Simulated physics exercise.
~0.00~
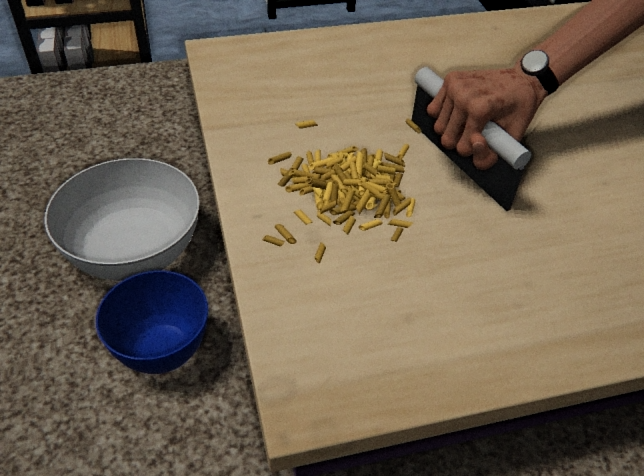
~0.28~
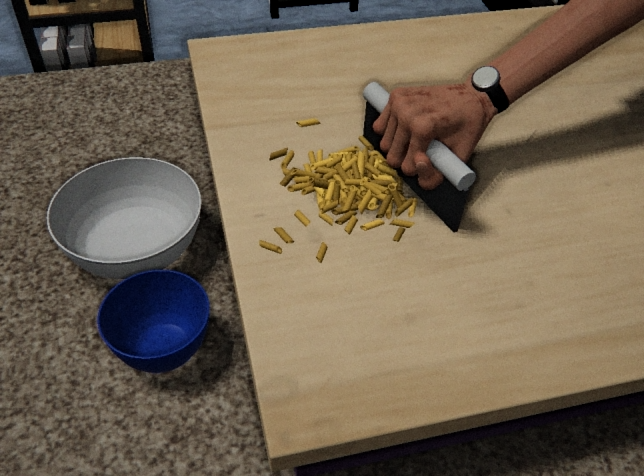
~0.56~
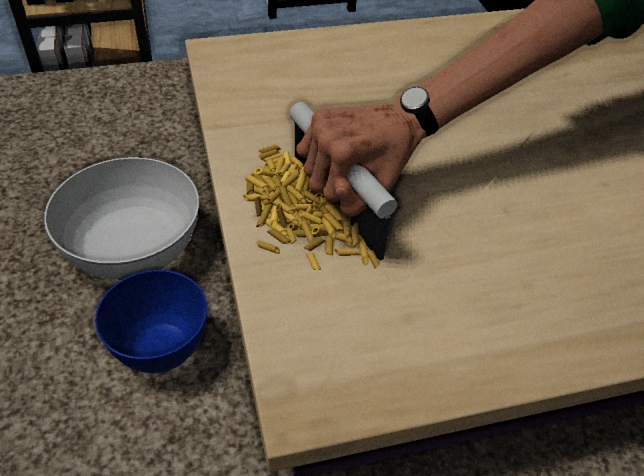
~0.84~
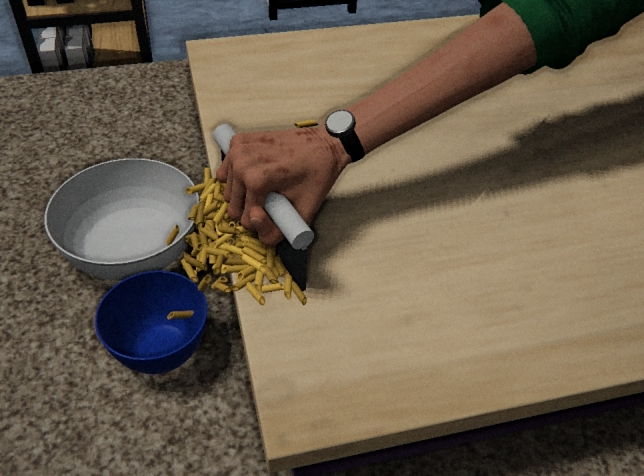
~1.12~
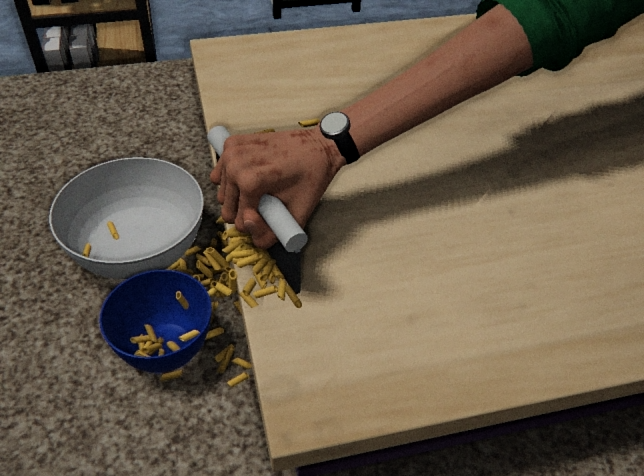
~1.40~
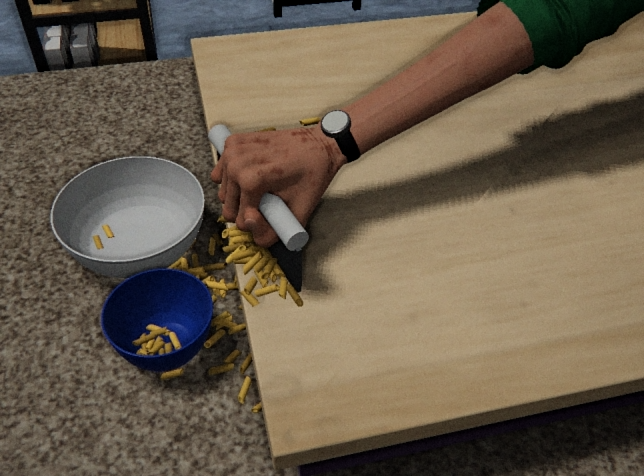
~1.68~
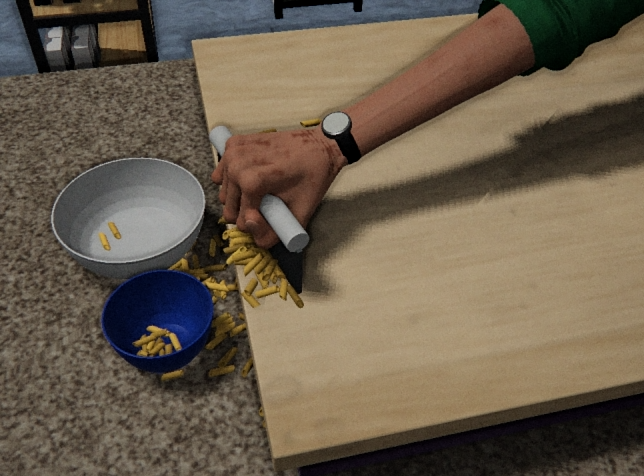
The clip opens on a pile of dry yellow pasta spilt on a pale wooden board, with a white bowl and a blue bowl on the speckled counter to its left. A hand wearing a watch holds a dark scraper by its pale handle and slides it left until it meets the pasta. The blade pushes the pile toward the board's left edge, leaving a stray piece behind. There the scraper stops, and pieces tumble off. Some land in the blue bowl and a couple in the white one, but most of the fallen pasta ends up on the counter, while a clump stays on the board against the blade.
